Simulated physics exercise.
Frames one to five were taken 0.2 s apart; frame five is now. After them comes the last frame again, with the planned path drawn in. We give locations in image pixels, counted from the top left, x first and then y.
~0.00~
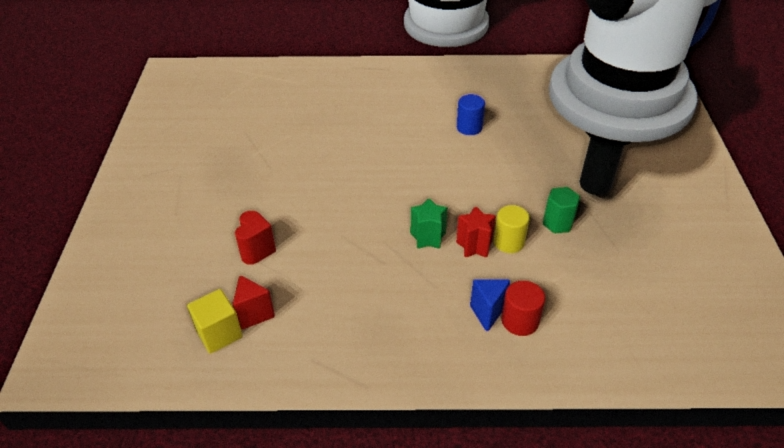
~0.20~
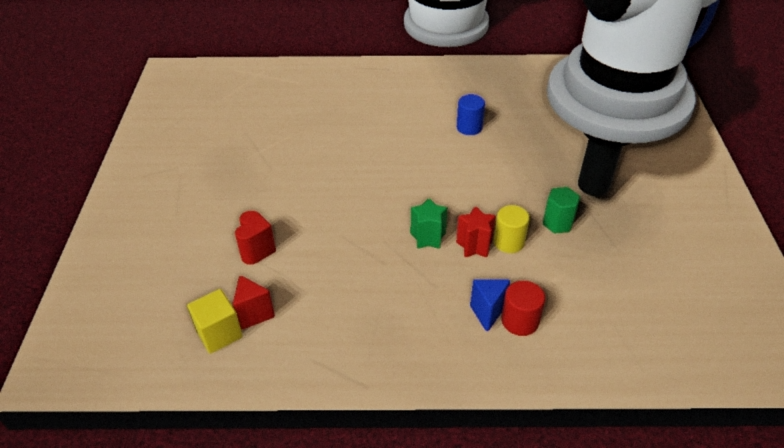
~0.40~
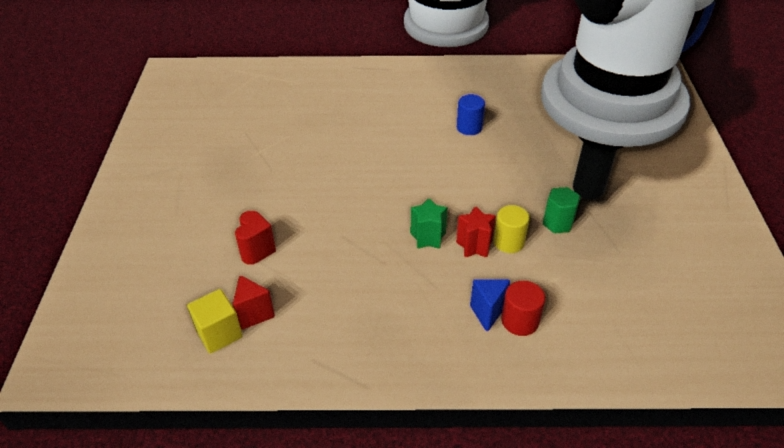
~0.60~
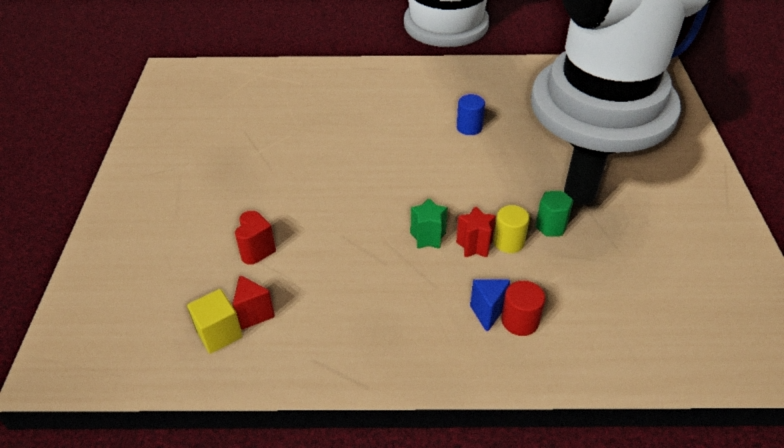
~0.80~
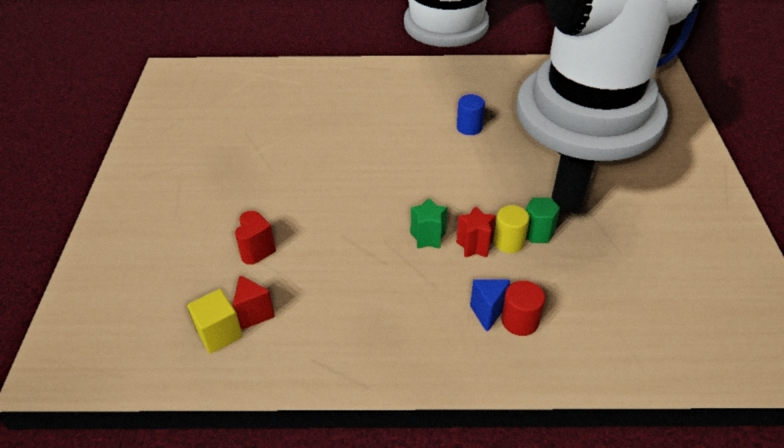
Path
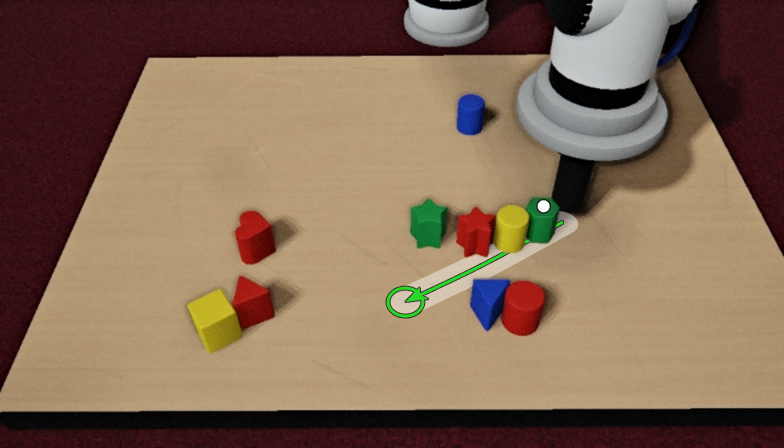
A robot arm with a black peg moves slightly left and toward the viewer on a wooden board, then pushes the green hexagonal block a short way left, up beside the yellow cylinder, while the other coloured blocks stay still.
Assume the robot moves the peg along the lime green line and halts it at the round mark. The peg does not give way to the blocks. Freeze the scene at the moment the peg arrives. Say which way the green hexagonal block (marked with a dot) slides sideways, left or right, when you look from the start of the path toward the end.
Facing from start to end, it will go to the left.
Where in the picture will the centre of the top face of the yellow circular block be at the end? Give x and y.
Its top centre is at about (378, 294).
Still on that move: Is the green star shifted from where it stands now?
It seems so.
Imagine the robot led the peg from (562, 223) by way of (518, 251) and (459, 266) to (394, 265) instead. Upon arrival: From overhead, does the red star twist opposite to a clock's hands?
No, it doesn't check out.
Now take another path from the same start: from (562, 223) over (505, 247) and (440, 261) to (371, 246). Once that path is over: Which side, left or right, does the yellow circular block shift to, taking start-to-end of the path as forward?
Sideways shift: Left.
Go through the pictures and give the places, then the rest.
The first picture shows peg tip at (595, 186); block tops, green star at (429, 211); red star at (478, 219); yellow circular block at (514, 215); green hexagonal block at (565, 196).
The second picture shows peg at (593, 187); blocks unchanged.
The third picture shows peg at (588, 190); blocks unchanged.
The fourth picture shows peg at (579, 195); green hexagonal block at (557, 200).
The fifth picture shows peg at (567, 202); green star at (429, 211); red star at (478, 219); yellow circular block at (514, 215); green hexagonal block at (544, 206).
Path on the board, from (562, 223) to (405, 302); the dot is on the green hexagonal block.
The first path, step by step. One third of the way, peg at (517, 229); green star at (416, 211), turned 45° clockwise; red star at (434, 230), turned 15° clockwise; yellow circular block at (461, 242); green hexagonal block at (494, 236), turned 15° anticlockwise.
Two thirds of the way, peg at (464, 255); green star at (415, 211), turned 50° clockwise; red star at (428, 234), turned 40° clockwise; yellow circular block at (422, 270); green hexagonal block at (456, 274), turned 85° anticlockwise.
At the end, peg at (406, 282); green star at (415, 211), turned 50° clockwise; red star at (428, 234), turned 40° clockwise; yellow circular block at (378, 294); green hexagonal block at (435, 296), turned 195° anticlockwise.
